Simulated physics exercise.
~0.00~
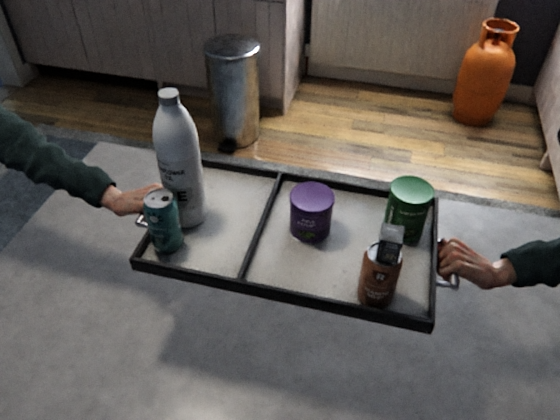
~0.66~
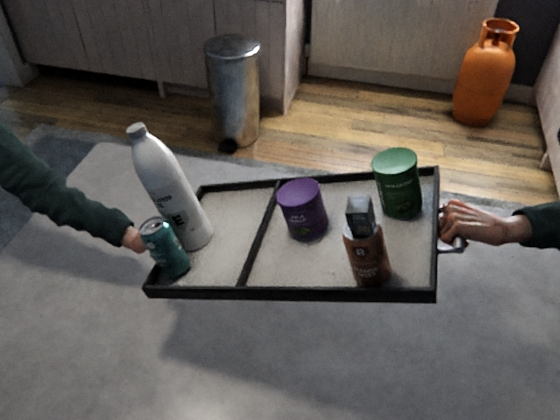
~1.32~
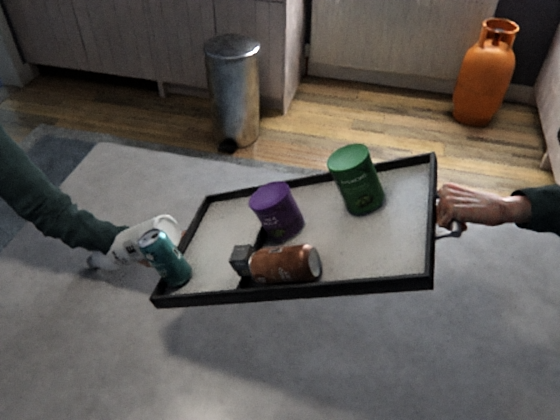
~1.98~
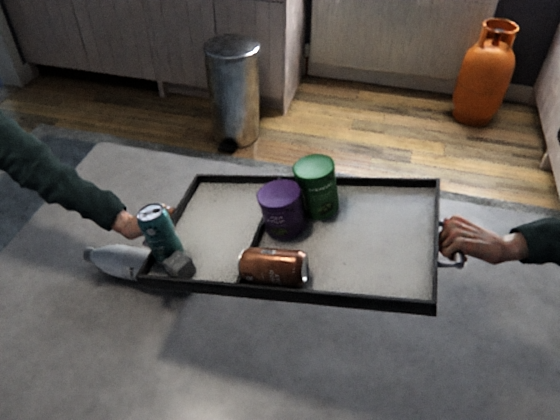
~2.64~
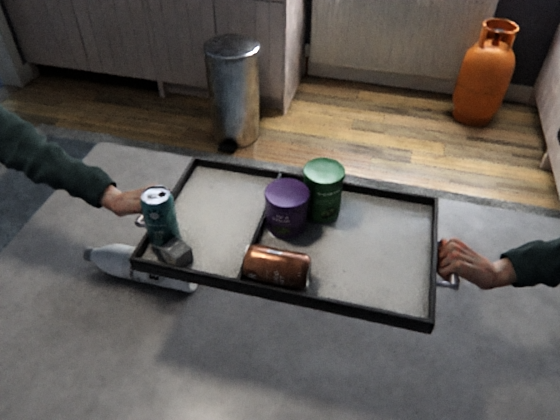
In a kitchen, two hands tilt a tray down to the left and level it again; the white bottle falls off onto the floor, the orange can and grey carton topple, and the green and purple tins slide left, ending upright beside the standing turquoise can.
